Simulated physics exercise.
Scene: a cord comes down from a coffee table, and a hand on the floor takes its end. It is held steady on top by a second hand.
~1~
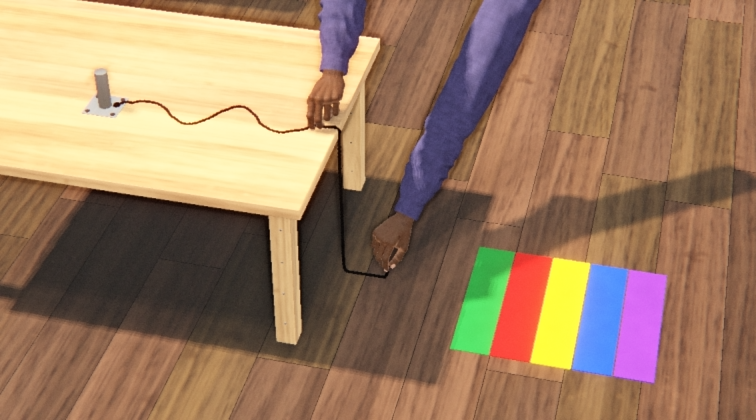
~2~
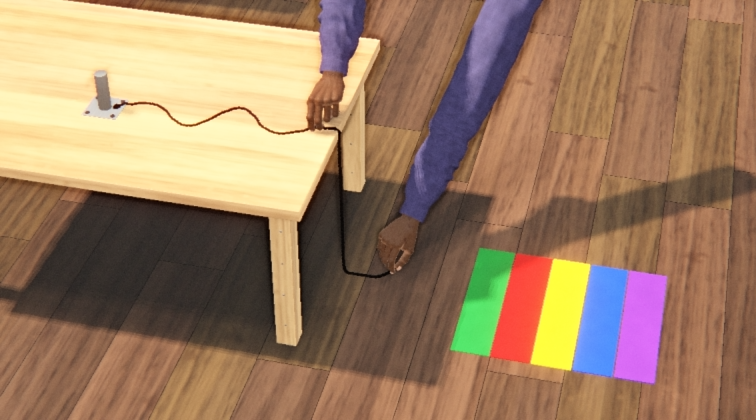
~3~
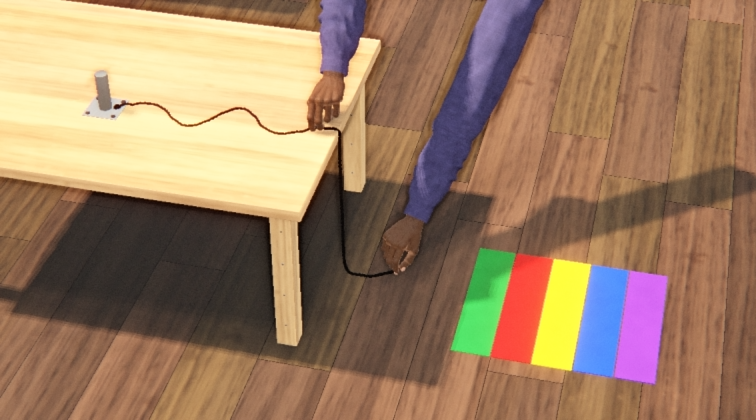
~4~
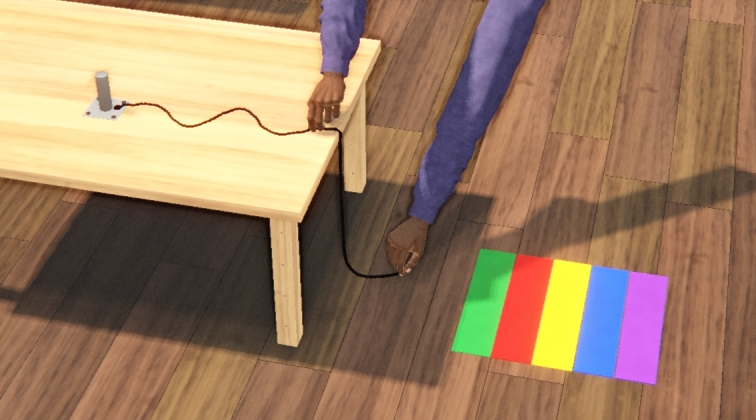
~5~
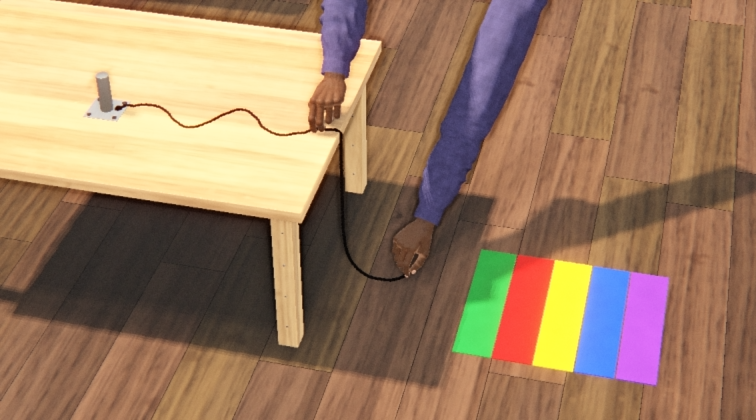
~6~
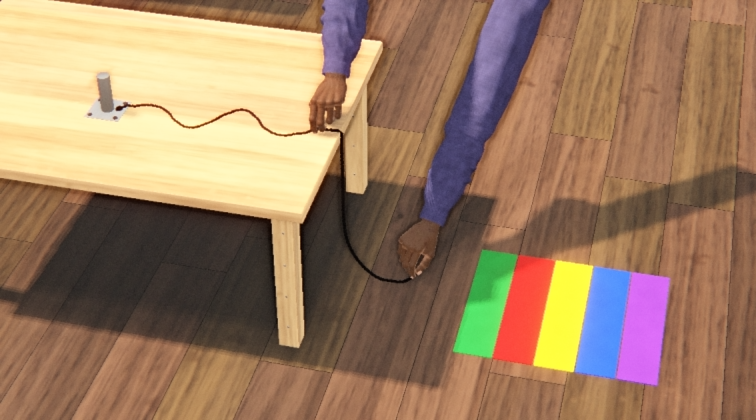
At first, a dark cord runs from a small post across a wooden table and hangs to the floor, where one hand holds its end while another hand rests at the table's edge. The lower hand slides the end slightly right toward the green stripe, and the cord's sharp bend opens into a smooth curve.
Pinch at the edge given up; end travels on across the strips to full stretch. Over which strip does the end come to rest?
Over the yellow strip.
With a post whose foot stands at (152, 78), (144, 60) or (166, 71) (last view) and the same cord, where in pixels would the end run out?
(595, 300), (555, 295) and (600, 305).
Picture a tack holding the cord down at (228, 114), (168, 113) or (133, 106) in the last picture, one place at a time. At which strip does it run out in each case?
Lab note - strips reached: Red; yellow; yellow.
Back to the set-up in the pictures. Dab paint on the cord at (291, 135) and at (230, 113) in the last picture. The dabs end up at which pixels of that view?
Point one to (342, 138), point two to (256, 124).
A little later, end near (502, 287); over green.
Next, end near (546, 294); over red.
When it is tight, end near (572, 298); over yellow. The yellow one.
